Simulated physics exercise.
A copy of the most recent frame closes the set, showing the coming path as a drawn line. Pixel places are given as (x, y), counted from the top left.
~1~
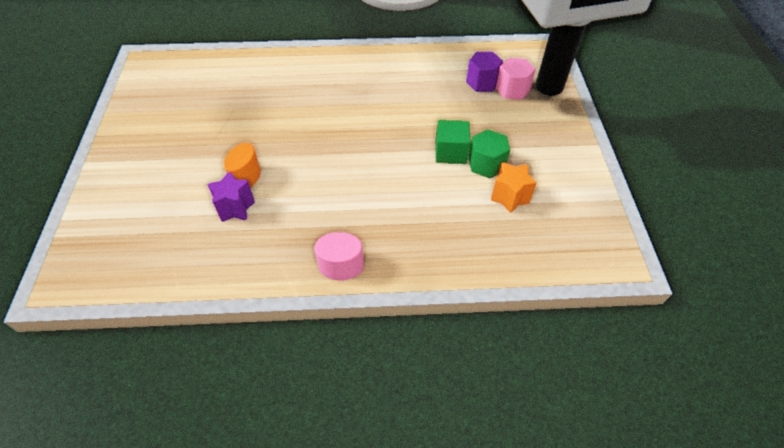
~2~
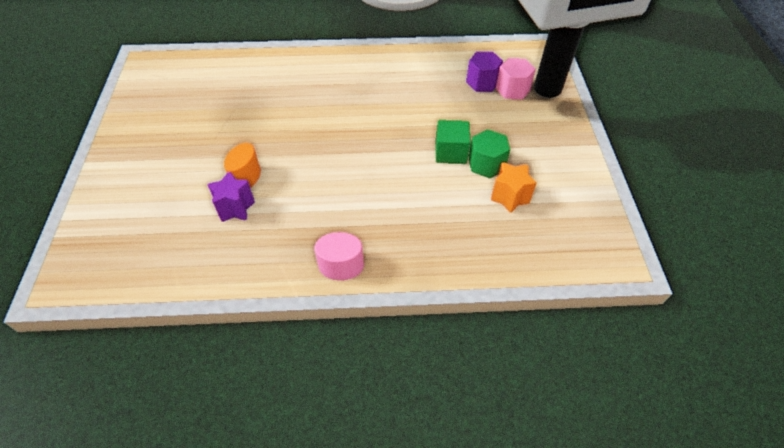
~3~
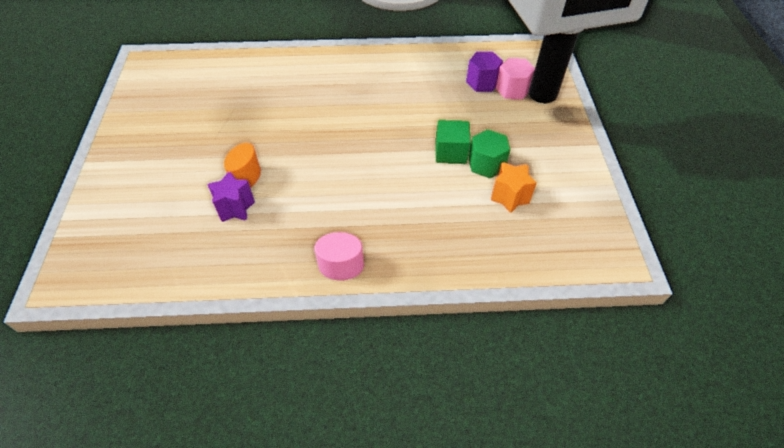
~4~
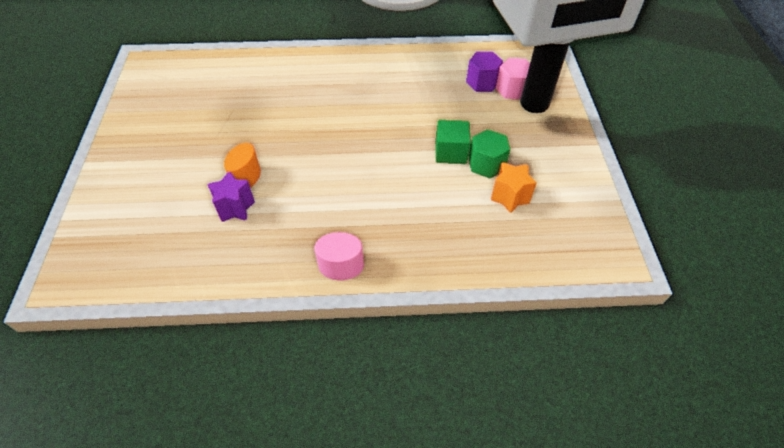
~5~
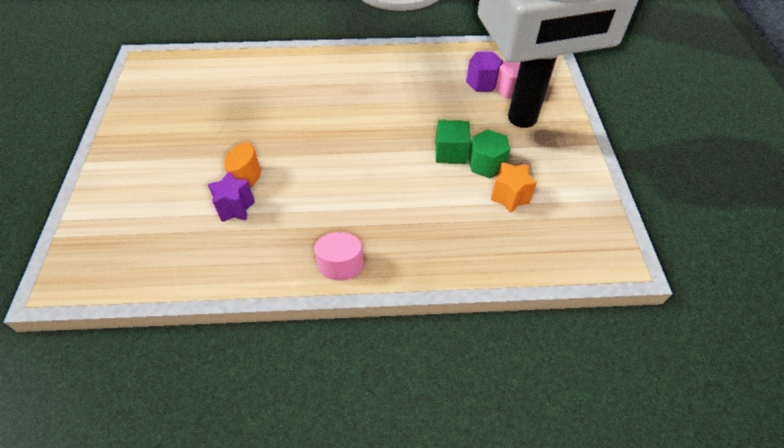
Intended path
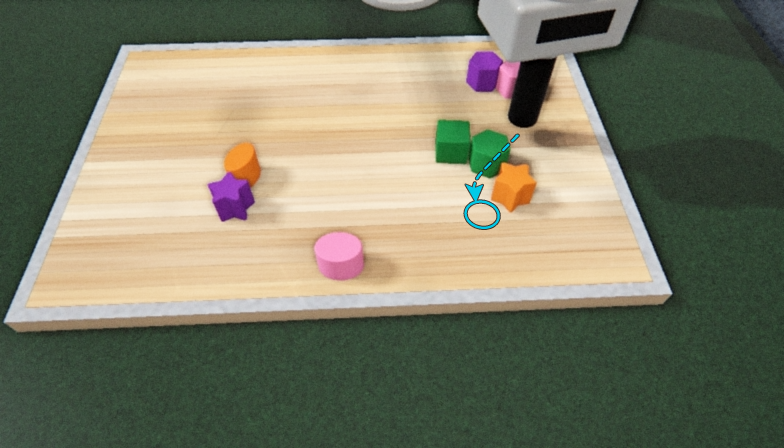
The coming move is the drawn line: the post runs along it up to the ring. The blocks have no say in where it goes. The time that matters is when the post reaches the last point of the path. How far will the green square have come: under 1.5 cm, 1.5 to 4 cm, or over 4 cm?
The green square ends up very close, under 1.5 cm away.
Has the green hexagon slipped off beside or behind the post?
Yes.
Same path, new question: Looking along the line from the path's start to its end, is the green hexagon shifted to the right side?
Yes - that is the case.
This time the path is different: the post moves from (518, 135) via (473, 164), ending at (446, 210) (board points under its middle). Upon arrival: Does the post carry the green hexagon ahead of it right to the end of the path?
Final answer: Yes.
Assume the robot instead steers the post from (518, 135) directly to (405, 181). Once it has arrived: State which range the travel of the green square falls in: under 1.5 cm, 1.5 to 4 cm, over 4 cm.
My estimate: Beyond 4 cm.
The drawn path runs from (518, 135) by way of (496, 157) and (475, 182) to (482, 214).
The first path, step by step. One third of the way, post (500, 141); green square (450, 132), turned 20° clockwise; green hexagon (480, 153), turned 15° clockwise.
Two thirds of the way, post (478, 167); green square (448, 133), turned 30° clockwise; green hexagon (452, 176), turned 35° clockwise.
At the end, post (486, 199); green square (448, 133), turned 30° clockwise; green hexagon (445, 185), turned 55° clockwise; orange star block (518, 180), turned 30° anticlockwise; pink hexagon not moved.
